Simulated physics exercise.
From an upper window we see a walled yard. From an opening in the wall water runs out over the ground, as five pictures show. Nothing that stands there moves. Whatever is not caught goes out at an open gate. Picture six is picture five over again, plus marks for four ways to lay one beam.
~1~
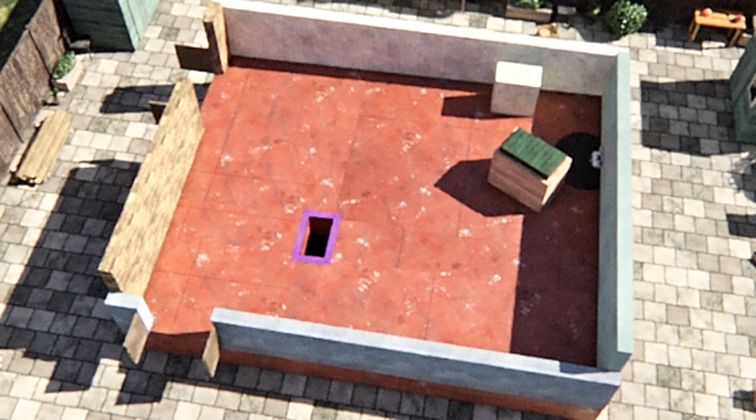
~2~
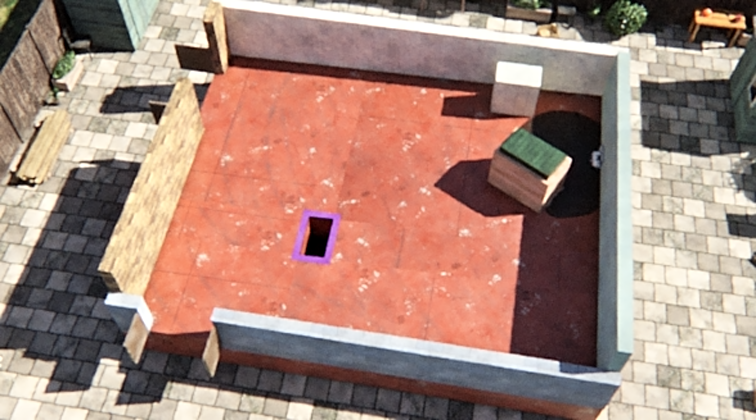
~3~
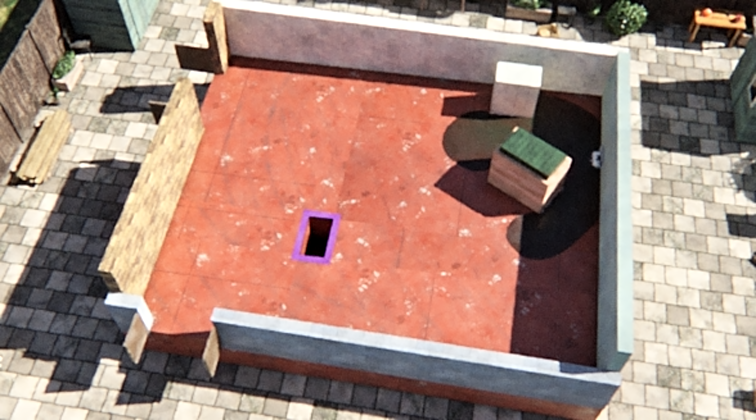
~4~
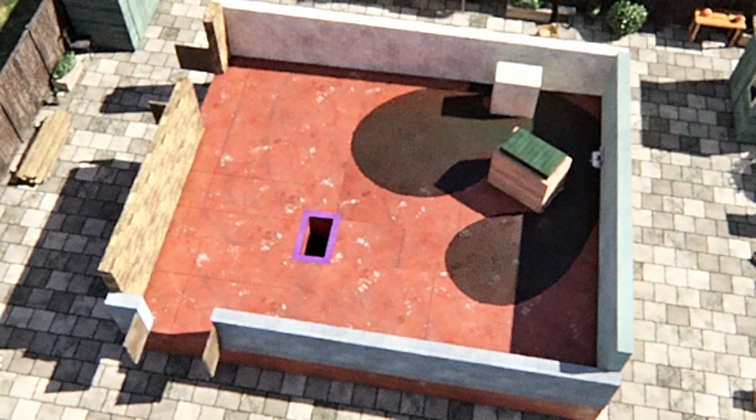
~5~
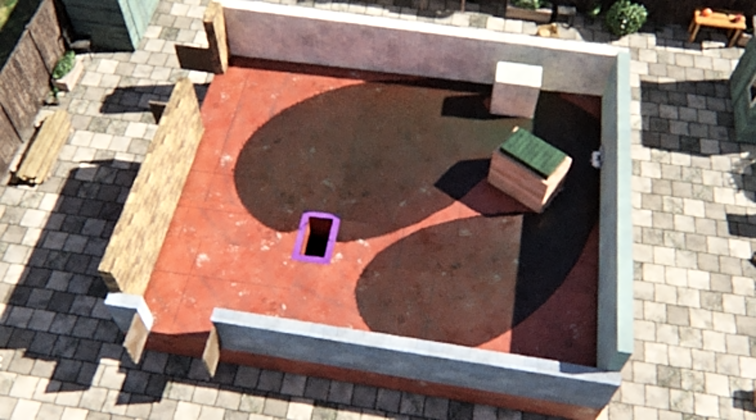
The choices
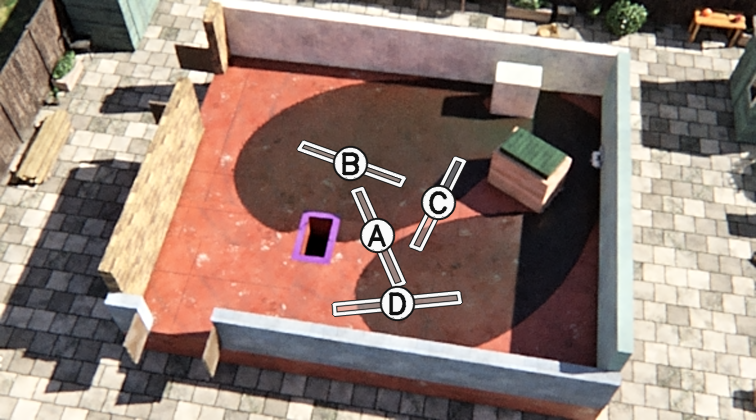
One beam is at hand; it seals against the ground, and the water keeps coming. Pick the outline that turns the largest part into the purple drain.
D.
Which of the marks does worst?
A it is.
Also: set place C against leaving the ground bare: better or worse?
Place C is worse.
In white, A from (357, 190) to (399, 284); B from (301, 145) to (402, 181); C from (415, 247) to (459, 159); D from (334, 309) to (459, 297).
If A is chosen, next to none of the stream goes into the purple drain, about 99 % out by the gates.
If B is chosen, about 9 % of the stream goes into the purple drain, about 90 % out by the gates.
If C is chosen, about 8 % of the stream goes into the purple drain, about 92 % out by the gates.
If D is chosen, about 13 % of the stream goes into the purple drain, about 87 % out by the gates.
